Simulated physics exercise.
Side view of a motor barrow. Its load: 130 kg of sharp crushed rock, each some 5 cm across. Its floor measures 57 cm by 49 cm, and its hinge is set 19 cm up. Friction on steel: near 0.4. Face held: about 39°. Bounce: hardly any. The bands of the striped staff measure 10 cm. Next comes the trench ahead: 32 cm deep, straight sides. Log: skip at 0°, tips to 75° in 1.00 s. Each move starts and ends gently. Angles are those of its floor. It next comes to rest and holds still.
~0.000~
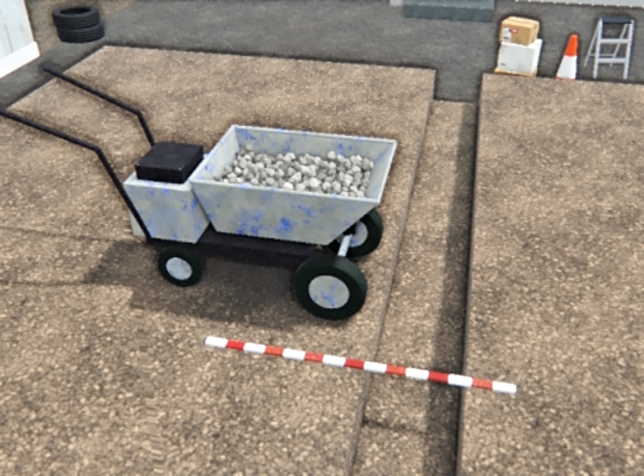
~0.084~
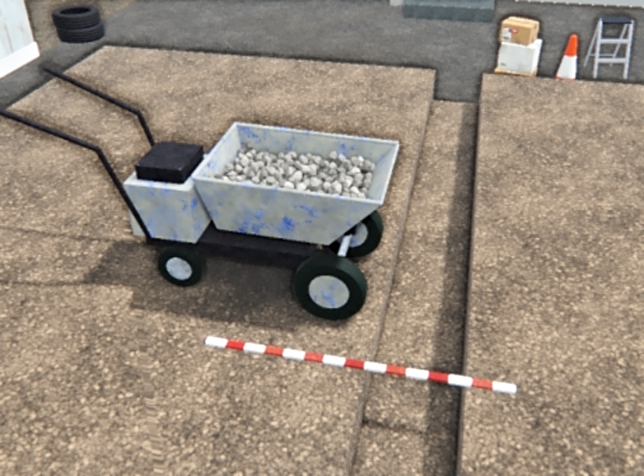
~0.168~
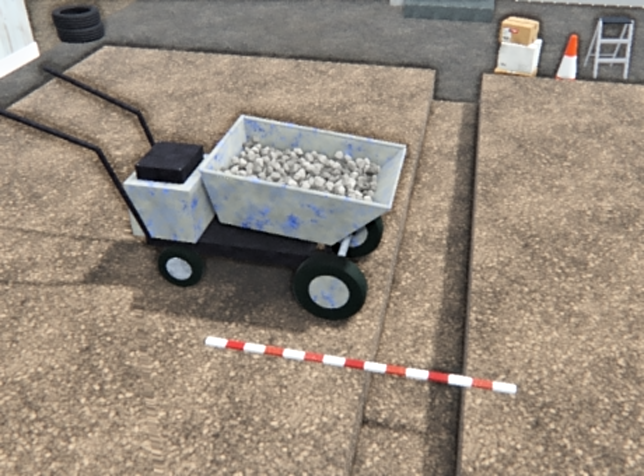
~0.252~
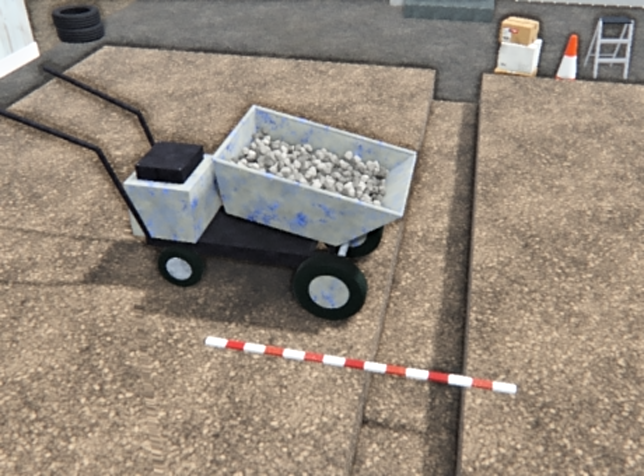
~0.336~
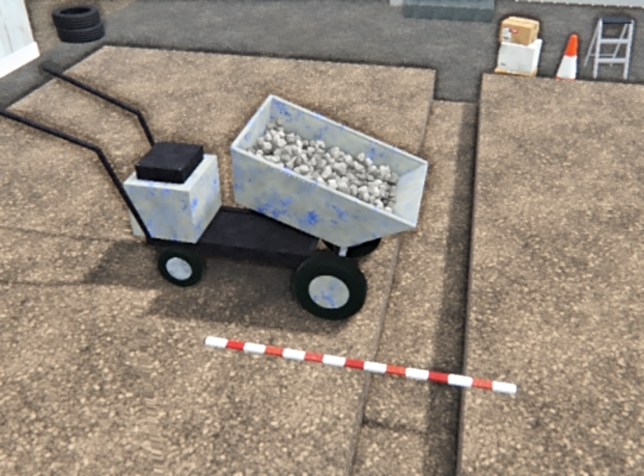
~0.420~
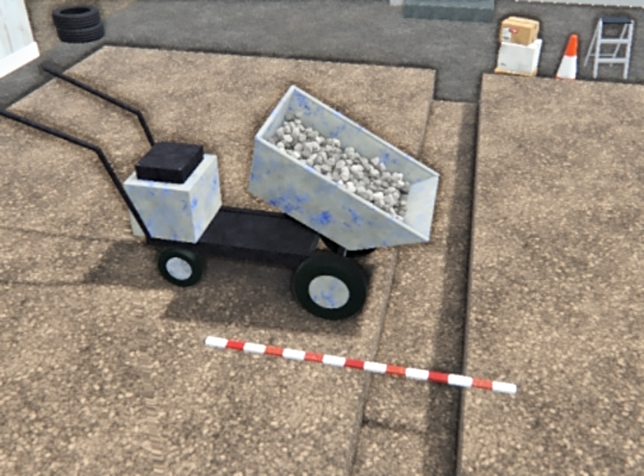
The blue-flecked skip of grey stones on a motor barrow tilts steadily down toward the right.
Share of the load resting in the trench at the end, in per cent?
54 per cent.
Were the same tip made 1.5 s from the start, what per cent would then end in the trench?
Around 60 per cent would end in the trench.
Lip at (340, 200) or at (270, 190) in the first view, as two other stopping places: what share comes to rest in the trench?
Some 90 and some 70 per cent, in that order.
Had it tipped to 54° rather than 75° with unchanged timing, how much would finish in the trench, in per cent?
Roughly 5% would end there.
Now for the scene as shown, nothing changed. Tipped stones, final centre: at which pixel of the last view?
The tipped stones centre close to (464, 319).
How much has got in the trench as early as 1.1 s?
Approx. 10 % of the load.
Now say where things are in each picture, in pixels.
The skip is at 0°, its lip at (378, 202); the top of the load is at (320, 166), in the first frame.
The skip is at 1°, its lip at (381, 204); the top of the load is at (320, 166); the stones move at 0.2 m/s on average, in the second frame.
The skip is at 6°, its lip at (389, 208); the top of the load is at (261, 154); the stones move at 0.5 m/s on average, in the third frame.
The skip is at 12°, its lip at (401, 216); the top of the load is at (263, 146); the stones move at 0.8 m/s on average, in the fourth frame.
The skip is at 20°, its lip at (415, 227); the top of the load is at (277, 136); the stones move at 0.9 m/s on average, in the fifth frame.
Lip at (428, 240), floor tilted 29°, highest stones at (293, 126); the stones move at 1.0 m/s on average, in the sixth frame.
After 0.8 s the floor is at 63°; 100 % in the skip; the foremost stones are at (449, 271).
After 1.1 s the floor is at 75°; 66 % in the skip, 11 % in the trench, 23 % past the trench; the foremost stones are at (537, 326).
After 1.5 s the floor is at 75°; 29 % in the skip, 23 % in the trench, 48 % past the trench; the foremost stones are at (624, 314).
After 3.4 s the floor is at 75°; 0 % in the skip, 54 % in the trench, 46 % past the trench; the foremost stones are past the picture's edge.
